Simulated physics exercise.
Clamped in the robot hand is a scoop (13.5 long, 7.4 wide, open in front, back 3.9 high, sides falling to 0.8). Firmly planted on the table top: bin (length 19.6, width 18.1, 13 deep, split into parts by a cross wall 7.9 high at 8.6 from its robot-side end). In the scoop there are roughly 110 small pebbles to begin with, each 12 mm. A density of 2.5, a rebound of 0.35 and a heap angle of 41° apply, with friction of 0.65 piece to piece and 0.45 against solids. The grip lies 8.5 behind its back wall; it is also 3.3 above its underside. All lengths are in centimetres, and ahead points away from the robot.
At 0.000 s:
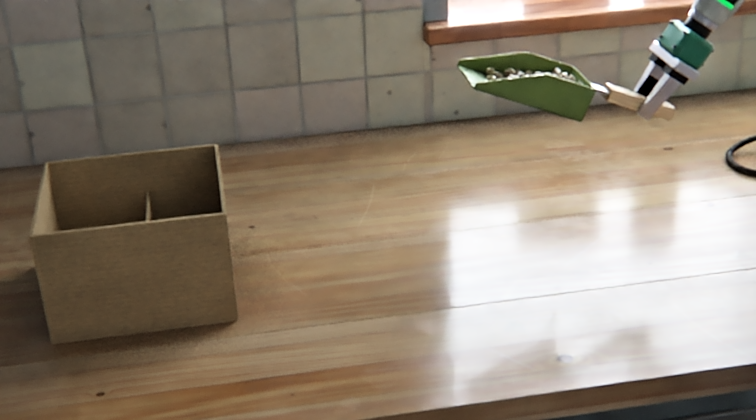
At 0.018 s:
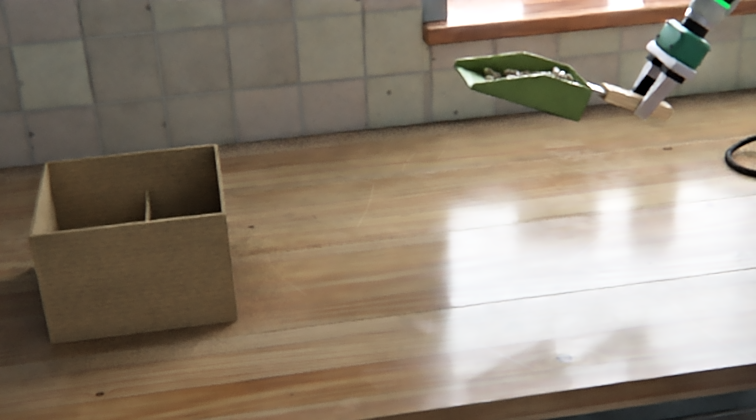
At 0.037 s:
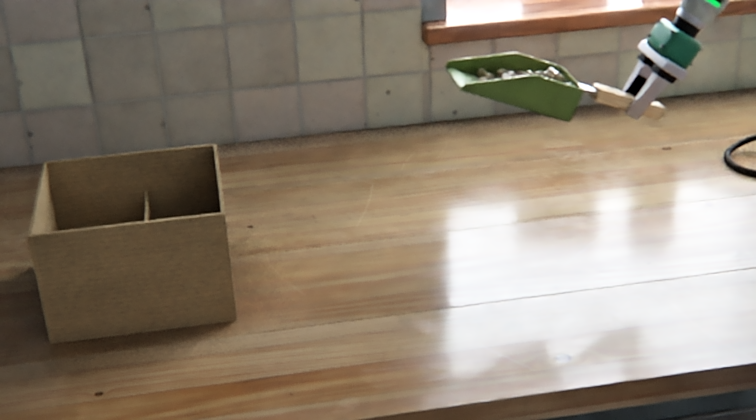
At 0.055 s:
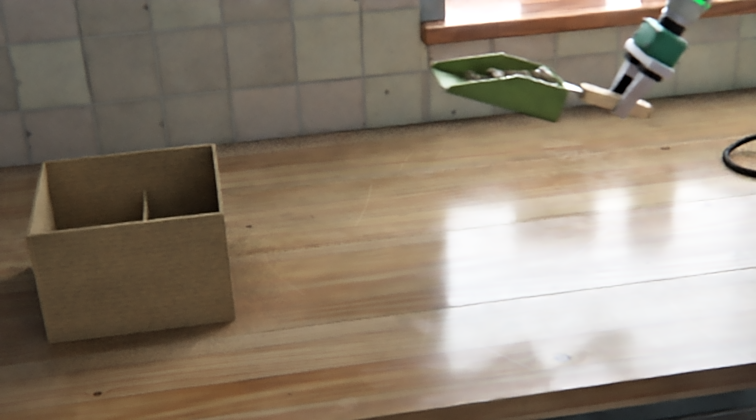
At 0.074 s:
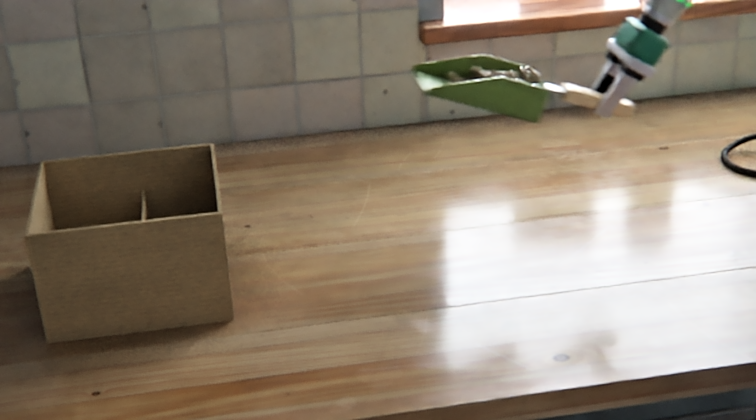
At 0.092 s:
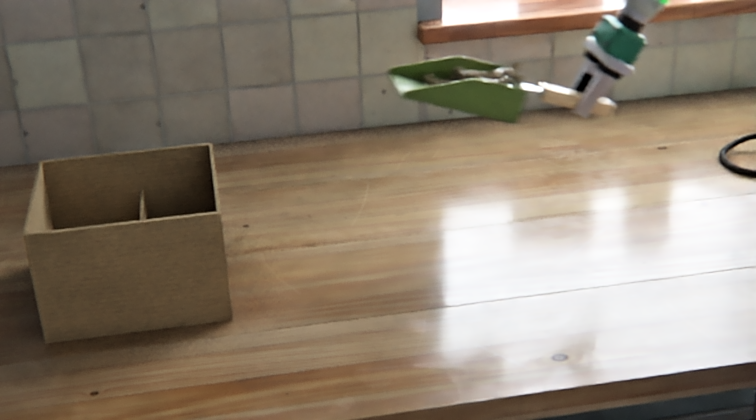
The footage shows a robot arm holding a green scoop of small pebbles above a wooden counter, moving it slowly a short way left, while an open brown box with a divider stays still at the left.
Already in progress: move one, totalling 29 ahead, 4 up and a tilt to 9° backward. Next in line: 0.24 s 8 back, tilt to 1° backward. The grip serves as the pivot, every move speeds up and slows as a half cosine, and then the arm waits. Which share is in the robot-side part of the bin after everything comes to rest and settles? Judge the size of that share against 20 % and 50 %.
The share is from 20 to 50 %.
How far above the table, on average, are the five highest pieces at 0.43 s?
Around 20 cm, I reckon.
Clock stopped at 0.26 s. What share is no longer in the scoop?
5 %.
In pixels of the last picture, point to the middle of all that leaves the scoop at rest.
Near (165, 279).
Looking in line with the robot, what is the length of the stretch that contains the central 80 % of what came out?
About 22 centimetres.
By 0.26 s, tilted 9° backward, highest piece 23 above the table; 105 on the scoop, 5 in flight or on a rim.
By 0.43 s, tilted 3° backward, highest piece 21 above the table; 33 in the robot-side part, 25 on the scoop, 16 in the far-side part, 4 on the table or floor, 32 in flight or on a rim.
By 0.72 s, level, highest piece 19 above the table; 35 in the robot-side part, 33 in the far-side part, 22 on the table or floor, 20 on the scoop.
By 1.77 s, level, highest piece 19 above the table; 35 in the robot-side part, 33 in the far-side part, 22 on the table or floor, 20 on the scoop.
Final count, 35 in the robot-side part, 33 in the far-side part, 22 on the table or floor, 20 on the scoop. That is 32 % in the robot-side part of the bin.
